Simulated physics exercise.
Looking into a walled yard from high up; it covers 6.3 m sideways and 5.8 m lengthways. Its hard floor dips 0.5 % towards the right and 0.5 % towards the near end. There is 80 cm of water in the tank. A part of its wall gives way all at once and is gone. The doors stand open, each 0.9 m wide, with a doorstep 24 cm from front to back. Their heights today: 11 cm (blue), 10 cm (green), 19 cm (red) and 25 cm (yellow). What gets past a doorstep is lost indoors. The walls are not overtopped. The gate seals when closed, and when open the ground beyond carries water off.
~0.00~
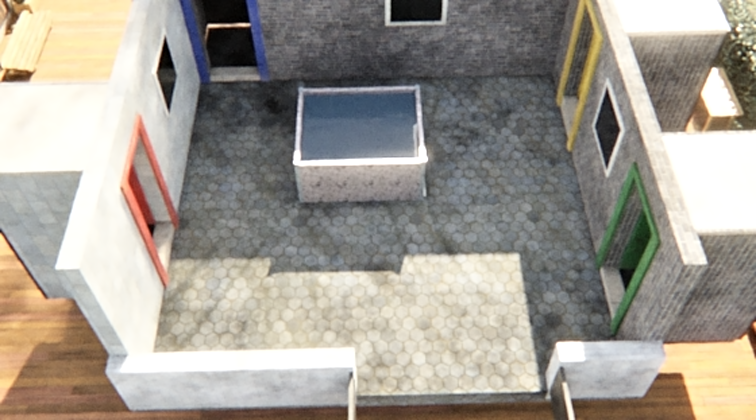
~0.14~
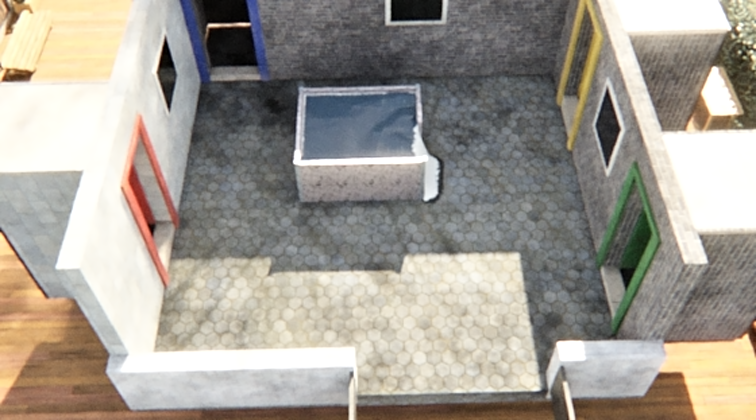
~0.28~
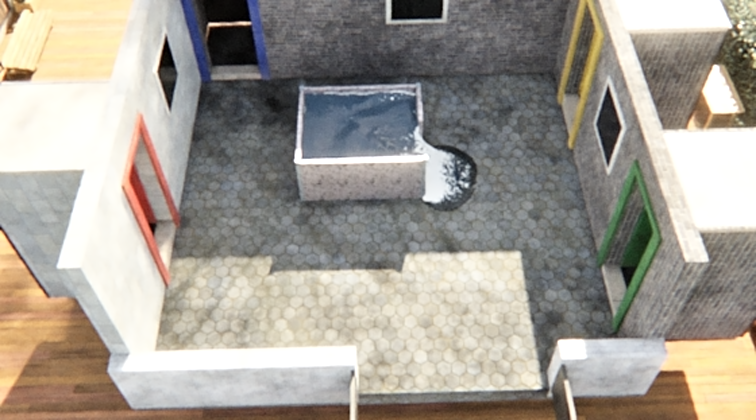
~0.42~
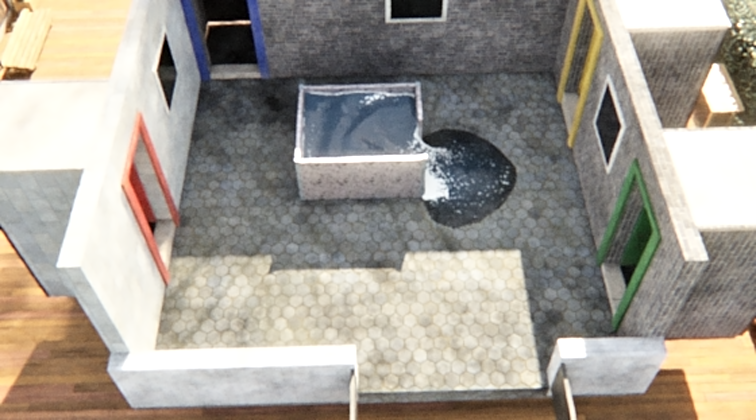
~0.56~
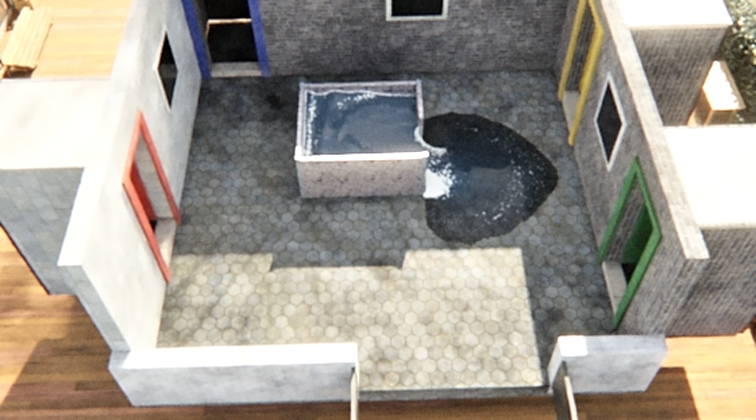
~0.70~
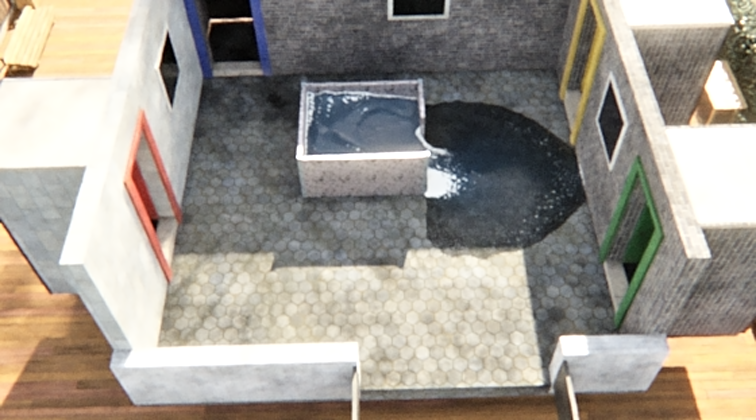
A walled yard with a grey hexagonal-tiled floor is seen from high above, its front part sunlit and wooden boards outside. A pale rectangular tank of water stands towards the back, with a red doorway on the left, blue at the back left, yellow and green on the right. Water bursts from the tank's right side, churning white, and spreads in a dark, rounded pool to the right-hand wall while the tank's surface ripples.
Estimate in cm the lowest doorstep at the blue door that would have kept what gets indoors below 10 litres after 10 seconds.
It would have to be roughly 6.5 cm high.
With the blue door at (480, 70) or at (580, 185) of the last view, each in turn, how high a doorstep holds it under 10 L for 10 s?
About 9.0 and 30 cm.
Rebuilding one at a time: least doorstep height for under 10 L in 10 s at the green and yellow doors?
Roughly 15 cm at green and 21 cm at yellow.
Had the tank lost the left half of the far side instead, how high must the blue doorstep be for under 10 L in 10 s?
Some 26 cm.
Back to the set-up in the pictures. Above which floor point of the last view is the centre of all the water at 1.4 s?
Around (413, 165).
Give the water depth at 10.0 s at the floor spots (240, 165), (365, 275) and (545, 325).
Roughly 3, 2 and 7 cm, in turn.
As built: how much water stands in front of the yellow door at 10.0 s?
About 6.0 cm.
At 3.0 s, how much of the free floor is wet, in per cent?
Near 40 per cent is wet.
After 1.4 s water covers 25 % of the floor, deepest (36 cm) near (574, 186); it has not reached the blue door.
After 3.0 s water covers 40 % of the floor, deepest (29 cm) near (602, 366); it has not reached the blue door.
After 10.0 s water covers 95 % of the floor, deepest (10 cm) near (602, 366); 6 cm at the blue door, 0 litres in over its 11 cm doorstep.
At the blue door as built, the water arrived by 4.6 s and peaked near 9 cm at 7.6 s.
Run again over the same 10 s with other heights there, 14 litres in over 6 cm, 5 litres over 8 cm. The limit of 10 litres is kept from about 6.5 cm up.
